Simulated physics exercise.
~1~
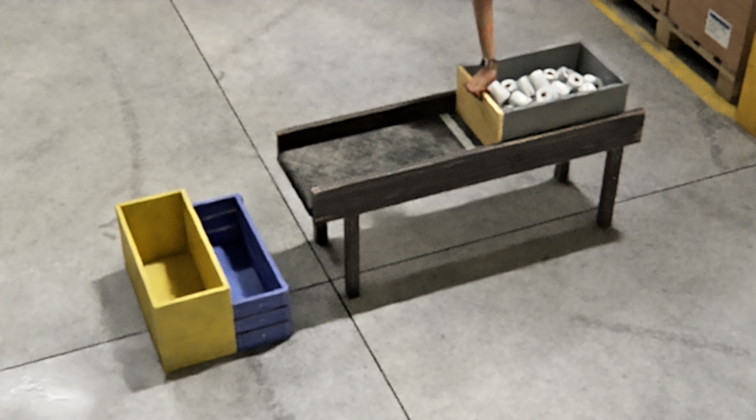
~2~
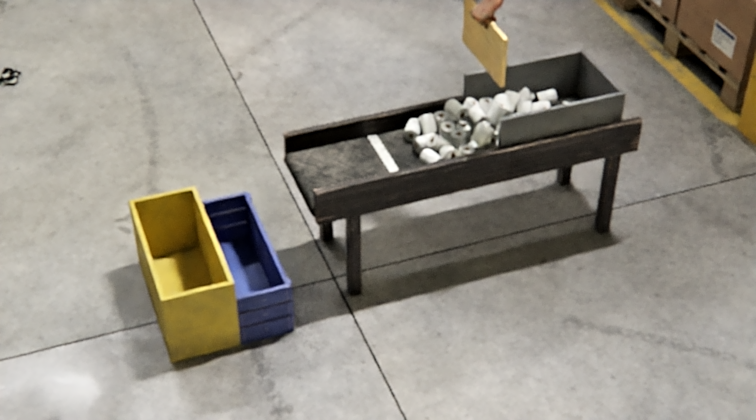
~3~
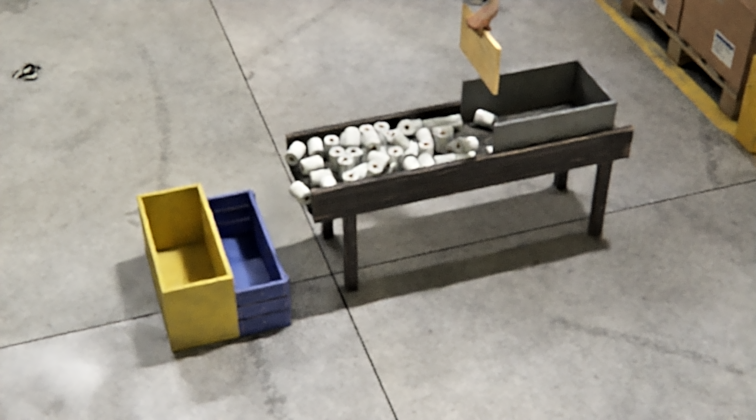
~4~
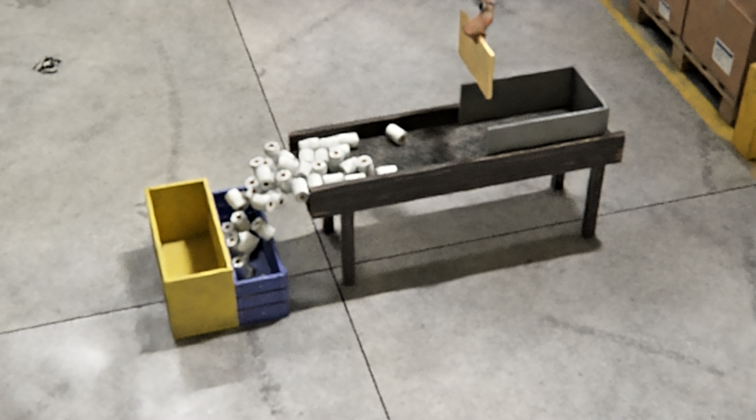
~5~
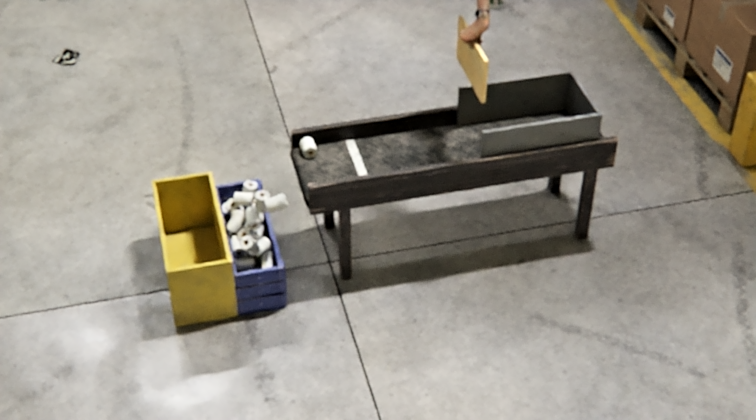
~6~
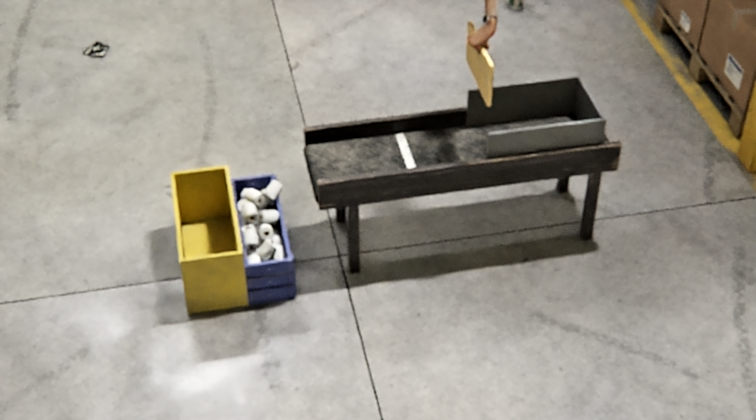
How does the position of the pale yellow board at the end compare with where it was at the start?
At the start the board stood across the left end of the grey pen, holding the rolls in. By the end it was held up in the air above the belt by a hand, leaving that end of the pen open.
